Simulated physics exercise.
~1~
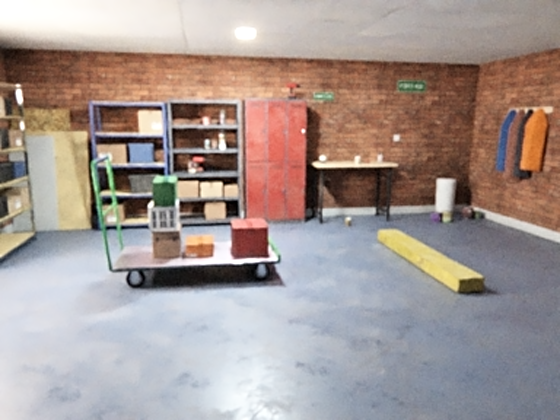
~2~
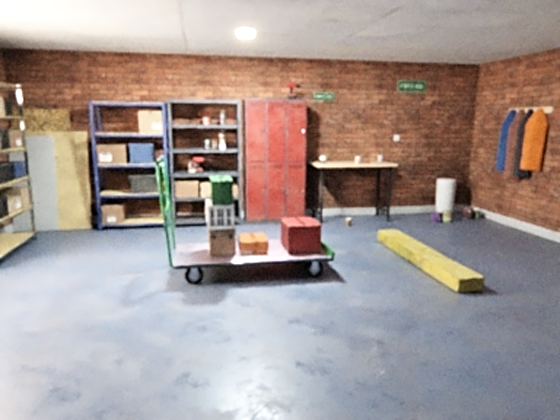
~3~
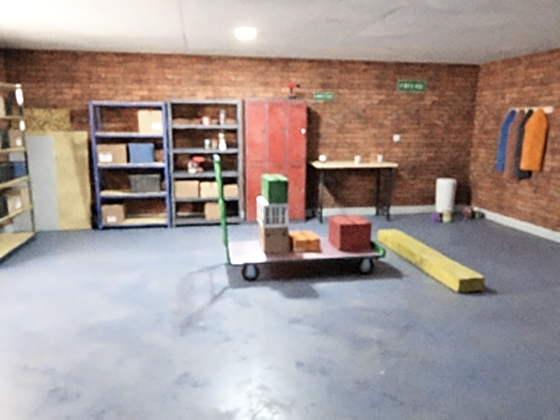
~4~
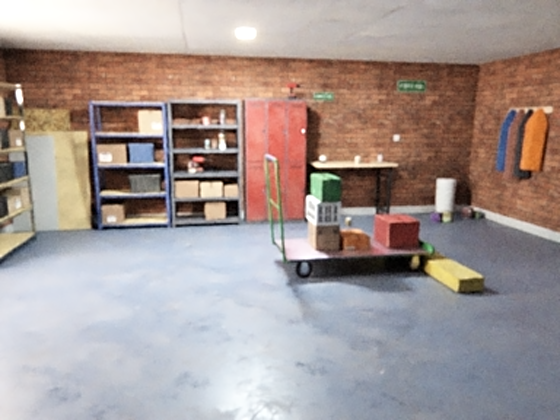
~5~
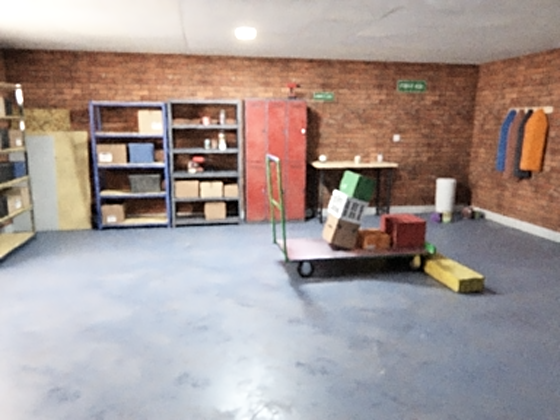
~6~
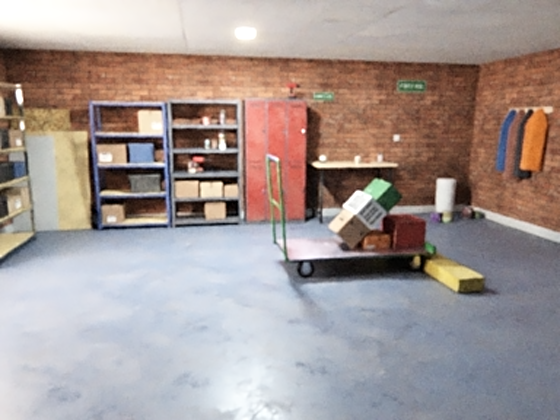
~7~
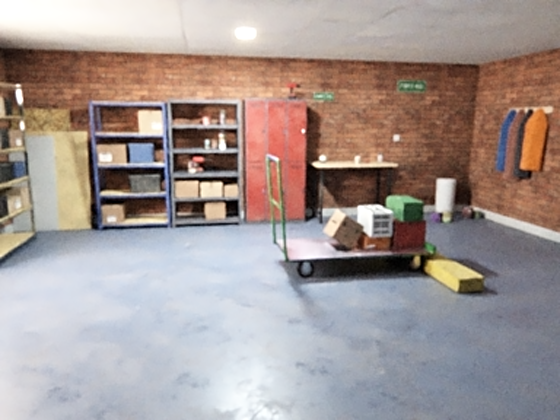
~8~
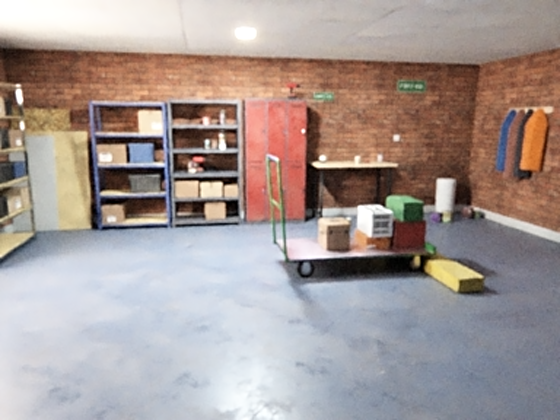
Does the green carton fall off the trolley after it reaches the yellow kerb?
No, the green carton tips over with the stack but stays on the trolley, ending up on its side on top of the red parcel.
